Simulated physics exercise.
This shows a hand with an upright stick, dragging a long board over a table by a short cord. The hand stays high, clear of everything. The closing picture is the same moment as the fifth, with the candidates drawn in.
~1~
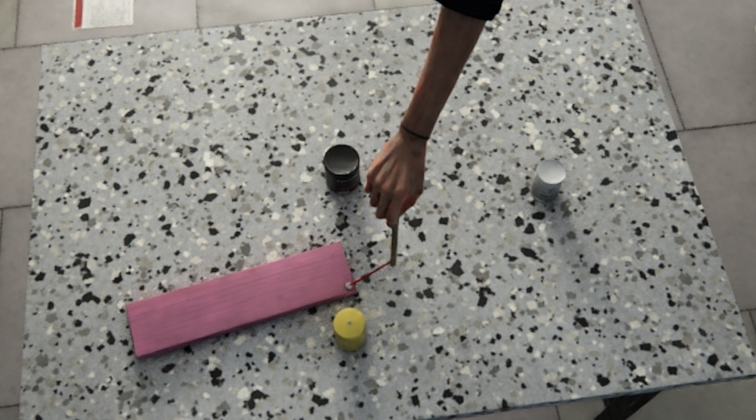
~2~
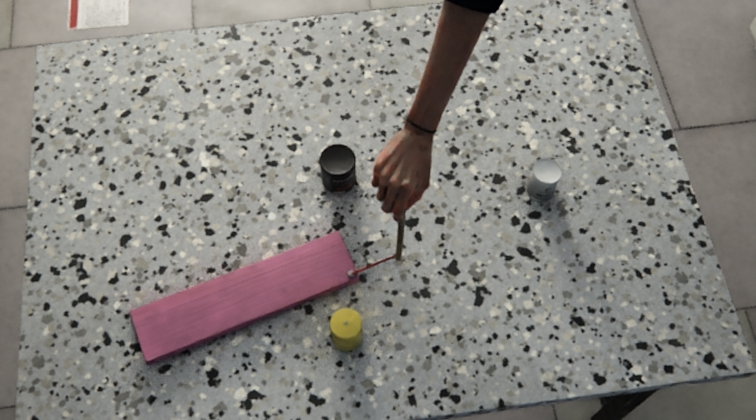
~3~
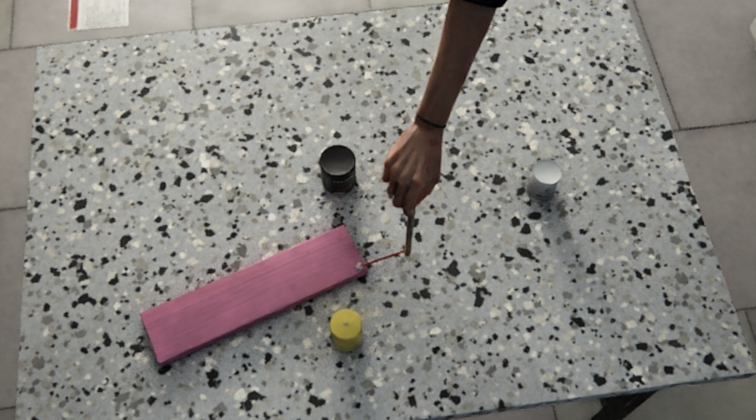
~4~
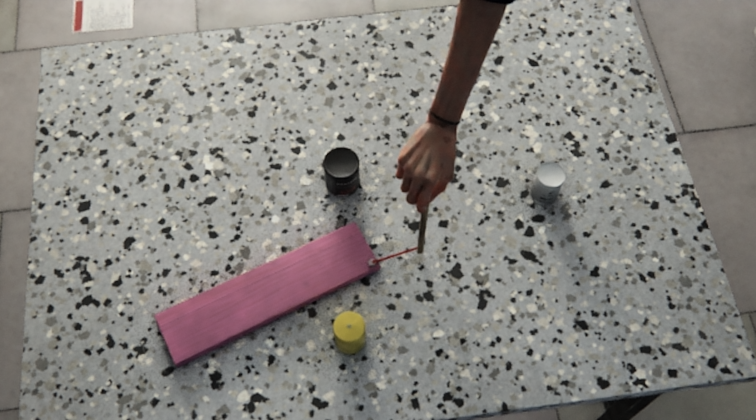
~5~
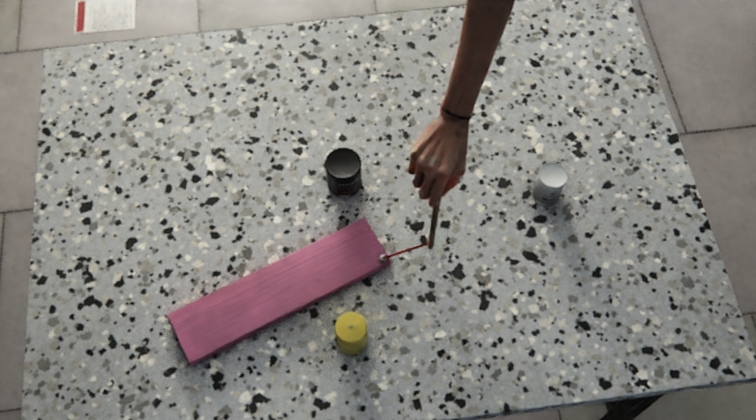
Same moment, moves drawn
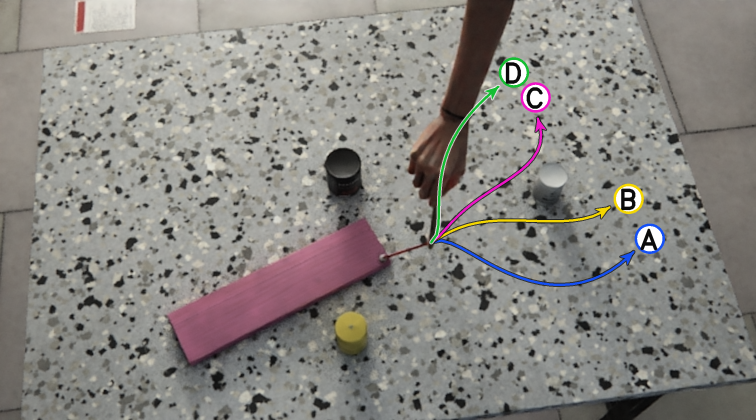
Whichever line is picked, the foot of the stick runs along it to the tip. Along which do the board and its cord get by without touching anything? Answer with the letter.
Only C misses them all.
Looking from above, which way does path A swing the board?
It turns clockwise.
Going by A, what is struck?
It is the yellow tin.
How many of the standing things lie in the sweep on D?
It touches one.
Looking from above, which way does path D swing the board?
Anticlockwise.
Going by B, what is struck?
It meets the white jar.
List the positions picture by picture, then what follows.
Black jar (342, 170); pink board (242, 297); yellow tin (350, 330), in the first picture.
Pink board (246, 293); black jar (338, 169), in the second picture.
Pink board (255, 291); white jar (544, 181), in the third picture.
Pink board (269, 290); yellow tin (350, 333), in the fourth picture.
Pink board (281, 287); black jar (344, 173); yellow tin (352, 334); white jar (549, 185), in the fifth picture.
On the marked copy, A from (431, 242) via (540, 283) to (633, 252); B from (431, 242) via (520, 221) to (610, 207); C from (431, 242) via (505, 182) to (538, 118); D from (431, 242) via (447, 154) to (498, 87).
With C. Early on, foot of the stick (479, 200), middle of the board (342, 261).
Further on, foot of the stick (531, 161), middle of the board (406, 229).
At the end, foot of the stick (536, 115), middle of the board (437, 203); nothing has been touched.
As for the rest, A meets the yellow tin; B meets the white jar; D meets the black jar.
